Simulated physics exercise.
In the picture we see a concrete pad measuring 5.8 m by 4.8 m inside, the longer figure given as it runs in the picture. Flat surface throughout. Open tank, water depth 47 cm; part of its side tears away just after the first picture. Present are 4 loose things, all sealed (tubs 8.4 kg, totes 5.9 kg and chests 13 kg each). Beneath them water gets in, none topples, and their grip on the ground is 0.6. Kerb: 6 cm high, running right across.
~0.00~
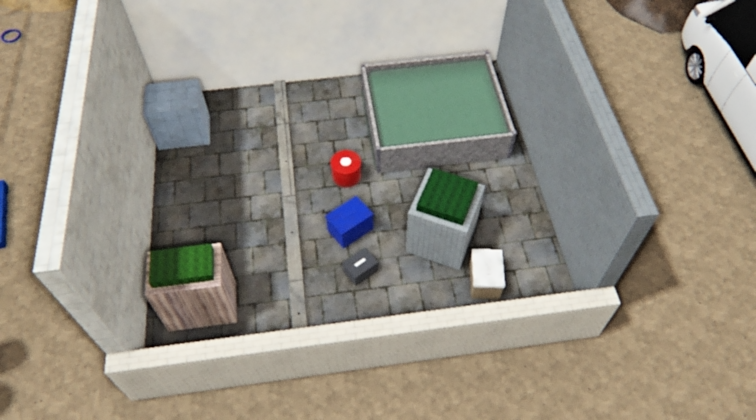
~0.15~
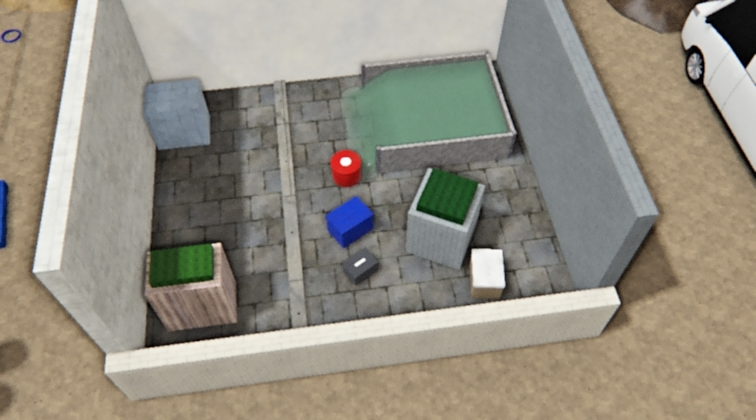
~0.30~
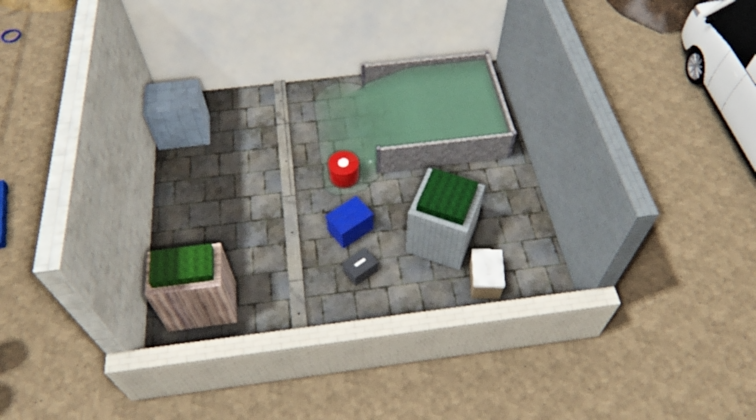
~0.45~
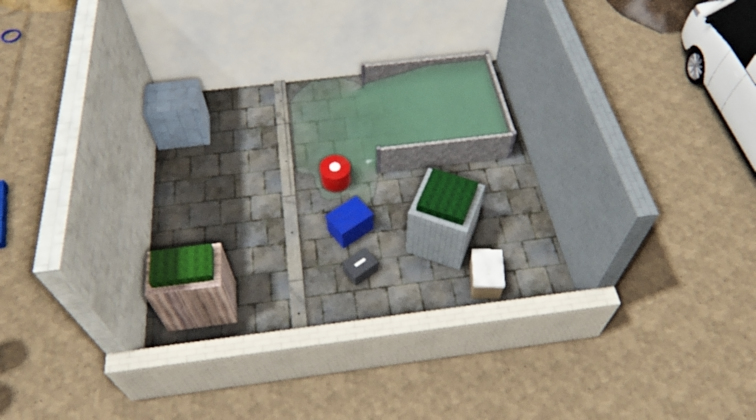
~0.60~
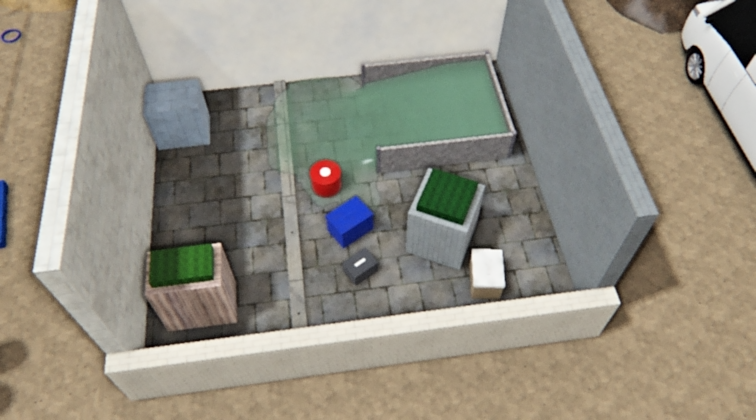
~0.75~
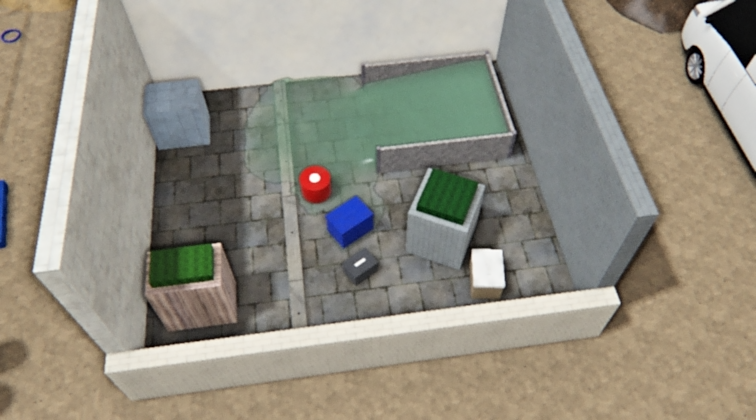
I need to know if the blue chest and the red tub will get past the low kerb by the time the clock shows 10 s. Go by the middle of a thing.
The blue chest is not over in time, and the red tub is not over in time.
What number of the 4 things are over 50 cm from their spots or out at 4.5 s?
I make it 1.
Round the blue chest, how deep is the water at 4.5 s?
About 4 cm.
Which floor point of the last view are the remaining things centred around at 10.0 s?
(483, 244).
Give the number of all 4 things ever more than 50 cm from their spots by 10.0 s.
It adds up to 4.
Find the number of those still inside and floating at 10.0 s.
At that point I count 4.
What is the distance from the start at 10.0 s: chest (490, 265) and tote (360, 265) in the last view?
In turn: 100 cm, 200 cm.
After 2.0 s the blue chest is near (352, 216), 0.0 m from its start, aground; the red tub is near (313, 221), 1.1 m from its start, aground; 0 of 4 are over the mark; 0 afloat.
After 4.5 s the blue chest is near (352, 216), 0.1 m from its start, aground; the red tub is near (336, 285), 2.1 m from its start, aground; 0 of 4 are over the mark; 0 afloat.
After 7.0 s the blue chest is near (396, 224), 0.7 m from its start, afloat; the red tub is near (493, 280), 2.8 m from its start, aground; 0 of 4 are over the mark; 2 afloat.
After 10.0 s the blue chest is near (395, 222), 0.6 m from its start, afloat; the red tub is near (559, 266), 3.4 m from its start, afloat; 0 of 4 are over the mark; 4 afloat.
